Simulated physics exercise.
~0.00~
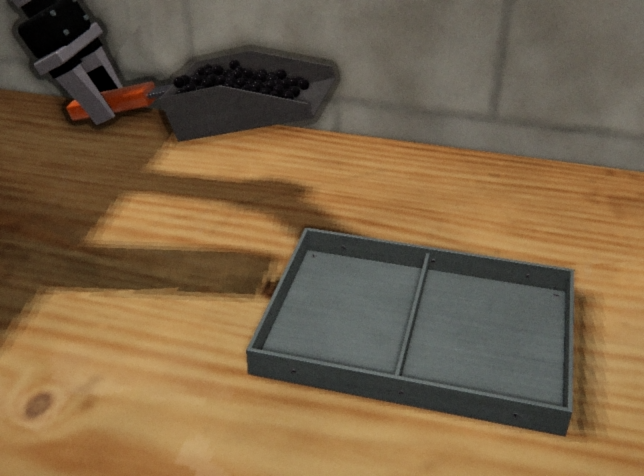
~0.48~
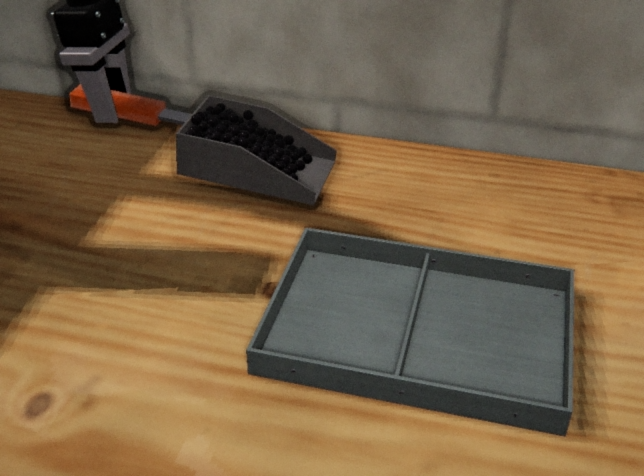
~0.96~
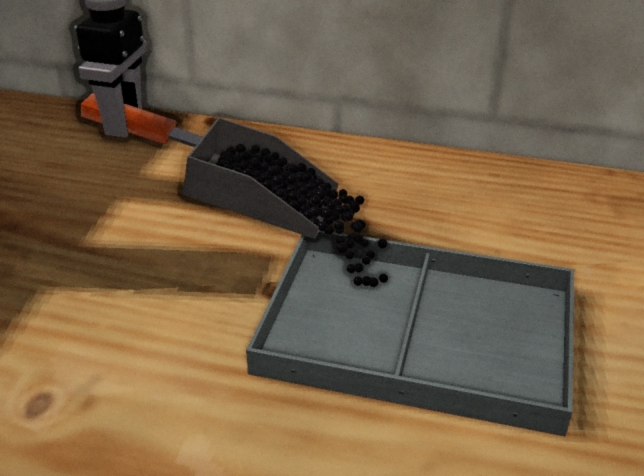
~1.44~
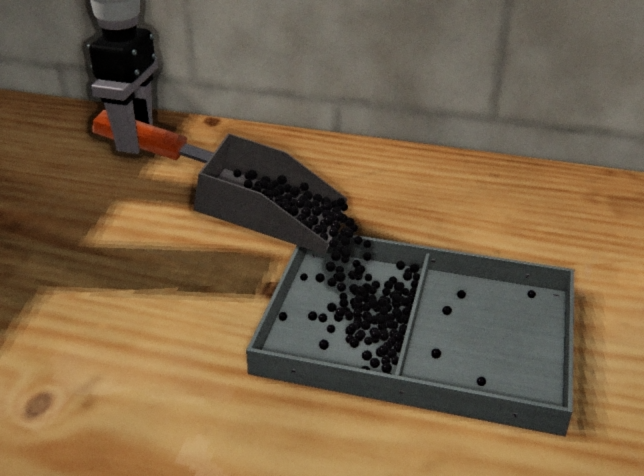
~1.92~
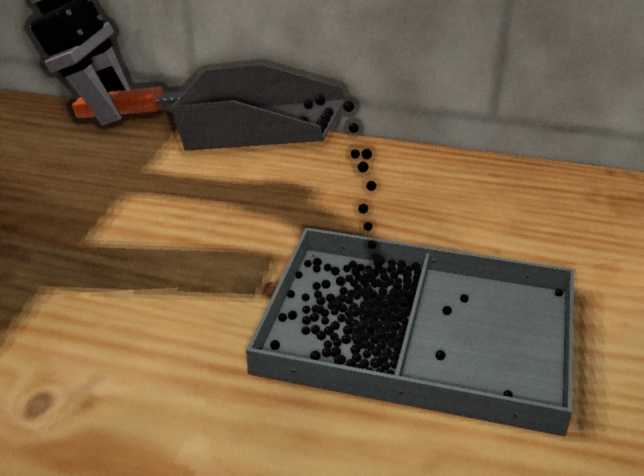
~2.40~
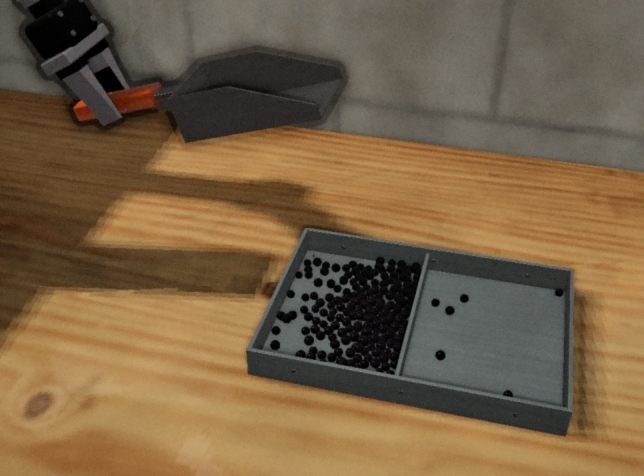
To begin with, a robotic gripper holds a dark scoop full of small black beads by its orange handle, above a wooden surface where a gray divided tray sits empty. The gripper lowers the scoop toward the tray and tips it forward, and beads start spilling over its front edge. They pour into the left compartment and pile against the divider, while a few scatter into the right one. The scoop then rises and levels out as a thin string of beads still drops. Finally it tilts back above the table, leaving most beads in the left compartment.
